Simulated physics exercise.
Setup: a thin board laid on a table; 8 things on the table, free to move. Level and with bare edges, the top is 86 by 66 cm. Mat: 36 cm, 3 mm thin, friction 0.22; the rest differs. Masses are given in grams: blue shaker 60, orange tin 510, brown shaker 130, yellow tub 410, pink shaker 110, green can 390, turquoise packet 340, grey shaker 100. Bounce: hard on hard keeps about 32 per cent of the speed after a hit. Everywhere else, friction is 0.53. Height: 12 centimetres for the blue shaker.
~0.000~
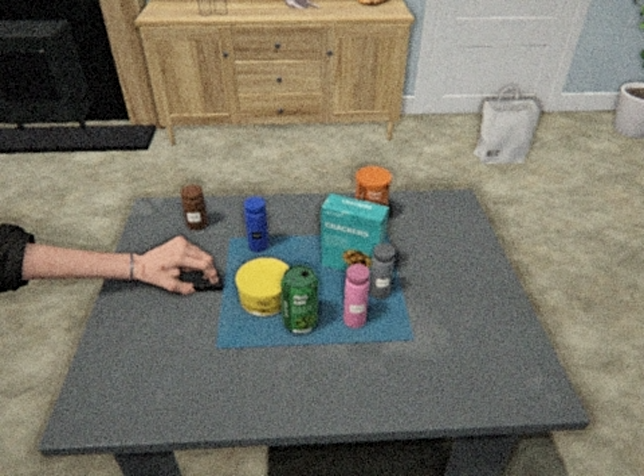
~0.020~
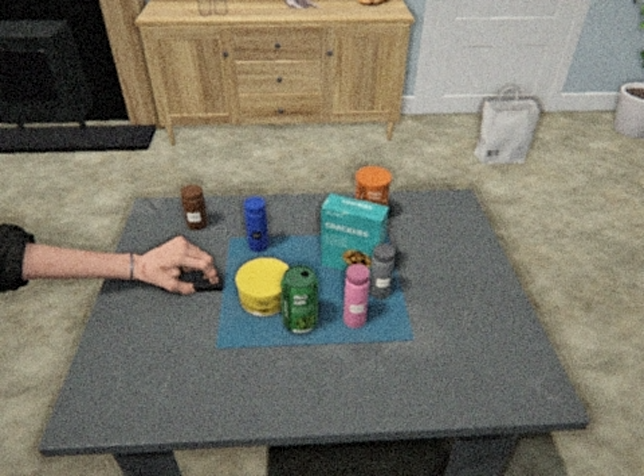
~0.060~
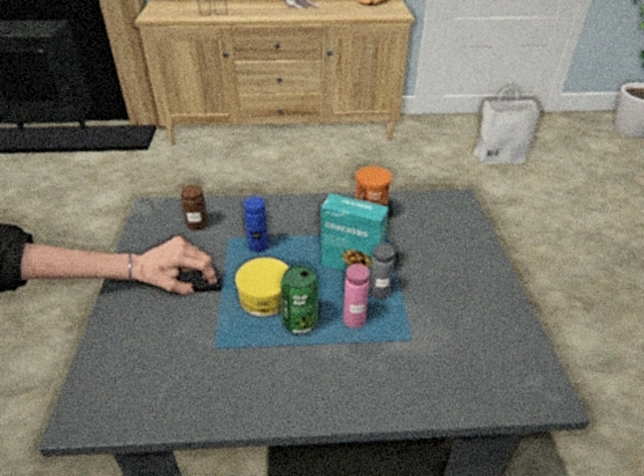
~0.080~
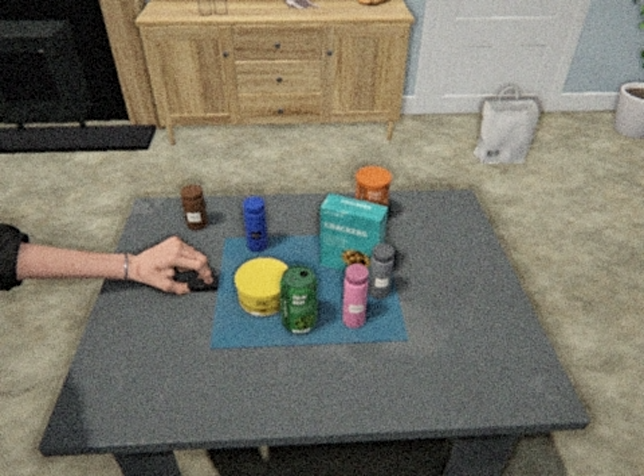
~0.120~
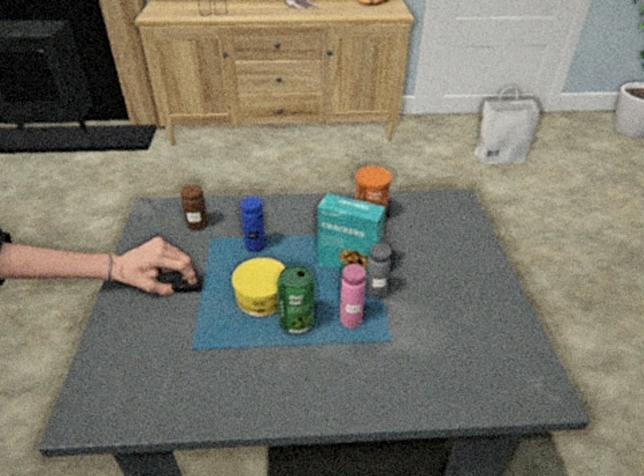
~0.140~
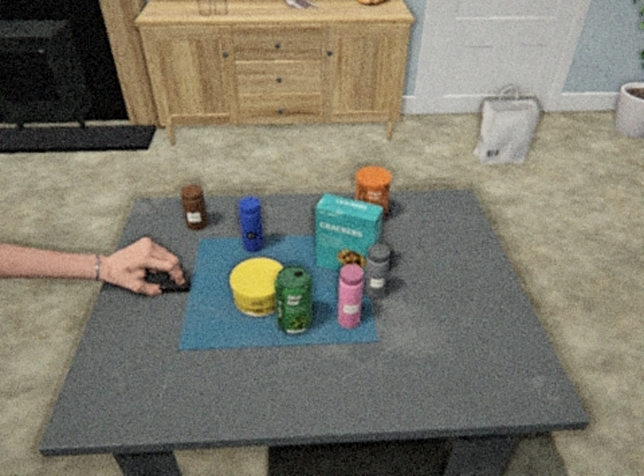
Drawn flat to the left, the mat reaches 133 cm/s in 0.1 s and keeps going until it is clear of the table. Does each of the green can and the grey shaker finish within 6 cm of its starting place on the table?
The green can: No; the grey shaker: Yes.
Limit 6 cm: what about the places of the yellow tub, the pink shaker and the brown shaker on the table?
Note: Yellow tub departs its position. Pink shaker departs its position. Brown shaker is left in place.
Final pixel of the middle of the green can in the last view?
The resting point is around (236, 304).
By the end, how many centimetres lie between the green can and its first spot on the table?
I'd put it at about 11 centimetres.
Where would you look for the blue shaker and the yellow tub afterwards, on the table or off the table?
The blue shaker is not kept in bounds, the yellow tub is kept in bounds.
After 0.44 s, mat out by 47 cm; green can leaning 13° near (229, 302); grey shaker leaning 5° near (373, 273); yellow tub slid 17 cm.
After 0.84 s, mat out by 83 cm; blue shaker now off the table; green can slid 12 cm near (235, 304); grey shaker slid 2 cm near (371, 274).
At rest (2.6 s), off the table, blue shaker; tipped over on the table, pink shaker; not toppled but over 6 cm from the start, yellow tub and green can; the other 4 in place, give or take 6 cm. Seen from the same camera at the end, green can near (236, 304), grey shaker near (371, 274).
